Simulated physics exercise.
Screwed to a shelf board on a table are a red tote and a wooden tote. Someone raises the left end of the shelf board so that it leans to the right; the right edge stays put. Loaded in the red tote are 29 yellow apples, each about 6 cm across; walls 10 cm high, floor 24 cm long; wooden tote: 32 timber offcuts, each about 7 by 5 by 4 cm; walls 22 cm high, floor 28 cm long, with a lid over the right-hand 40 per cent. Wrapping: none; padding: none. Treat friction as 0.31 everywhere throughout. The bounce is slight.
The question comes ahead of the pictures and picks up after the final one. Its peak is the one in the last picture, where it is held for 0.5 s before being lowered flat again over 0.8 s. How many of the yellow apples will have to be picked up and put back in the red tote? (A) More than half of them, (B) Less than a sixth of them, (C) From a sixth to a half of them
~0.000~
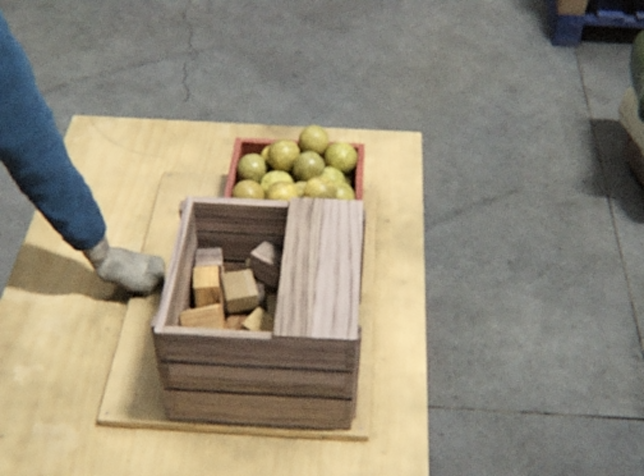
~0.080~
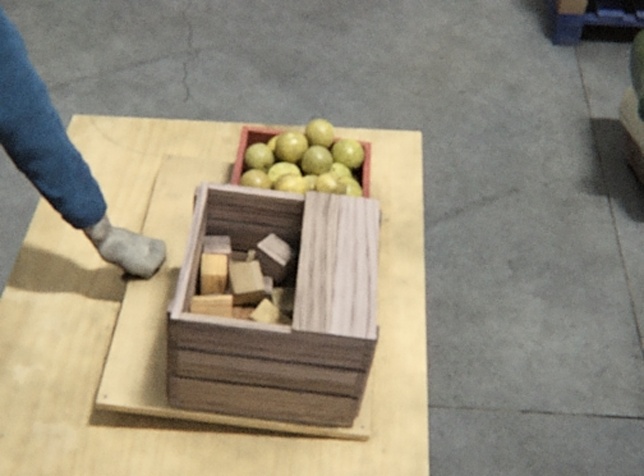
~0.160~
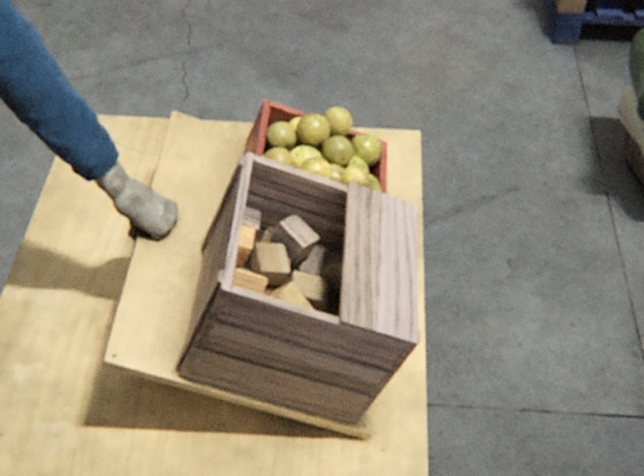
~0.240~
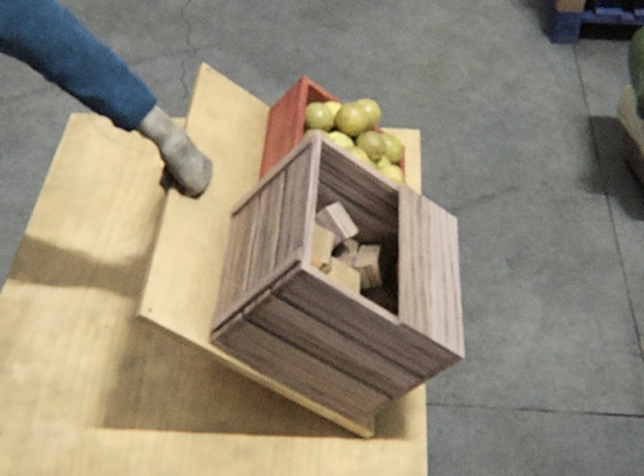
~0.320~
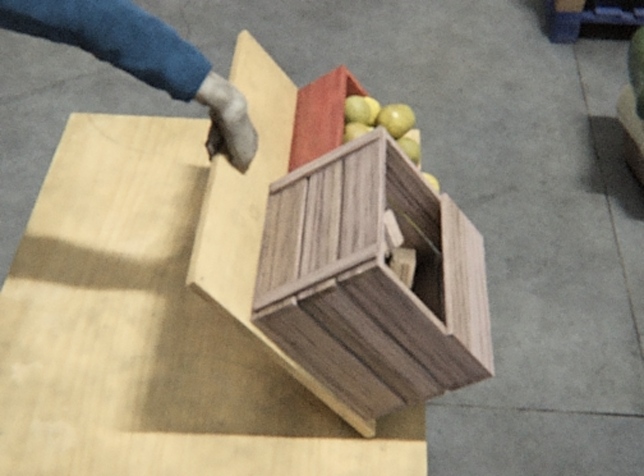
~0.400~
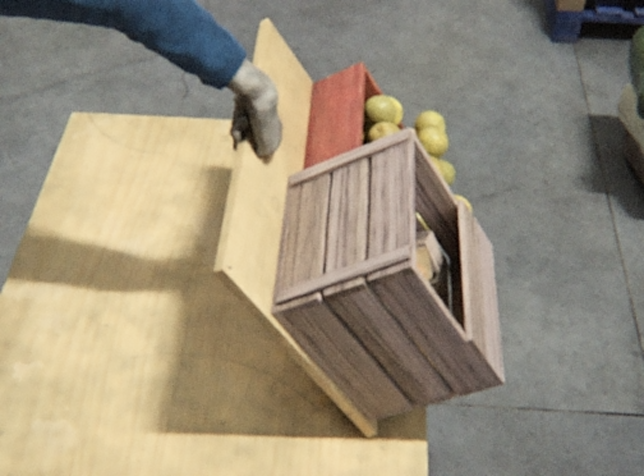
C, from a sixth to a half of them.
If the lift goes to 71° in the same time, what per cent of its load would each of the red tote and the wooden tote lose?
Then red tote 60, wooden tote 10 per cent.
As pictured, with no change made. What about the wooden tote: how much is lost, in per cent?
About 0 percent for the wooden tote.
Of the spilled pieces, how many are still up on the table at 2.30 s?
About 0 of them.
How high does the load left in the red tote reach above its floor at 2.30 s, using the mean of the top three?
It reaches close to 13 cm.
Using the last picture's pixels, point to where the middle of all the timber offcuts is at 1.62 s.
Somewhere around pixel (307, 311).
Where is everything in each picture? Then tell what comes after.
In the first frame (places track the rim corner closest to us here, unless another is named), red tote (by its farthest rim corner) (242, 139); wooden tote (348, 340); tipped 0°; all still inside.
The second frame shows red tote (249, 128); wooden tote (366, 339); tipped 6°.
The third frame shows wooden tote (408, 341); tipped 21°.
The fourth frame shows wooden tote (453, 354); tipped 38°.
The fifth frame shows wooden tote (484, 370); tipped 53°.
The sixth frame shows wooden tote (495, 378); tipped 59°; all still inside.
After 0.70 s, tilt 59°; the red tote is down by 6 of 29 and the wooden tote has all 32.
After 1.09 s, tilt 51°; the red tote is down by 10 of 29 and the wooden tote has all 32.
After 1.62 s, tilt 2°; the red tote is down by 10 of 29 and the wooden tote has all 32.
Outcome (at 2.30 s), the red tote is down by 10 of 29 and the wooden tote has all 32. Asked share, 10 of 29, 34 per cent.
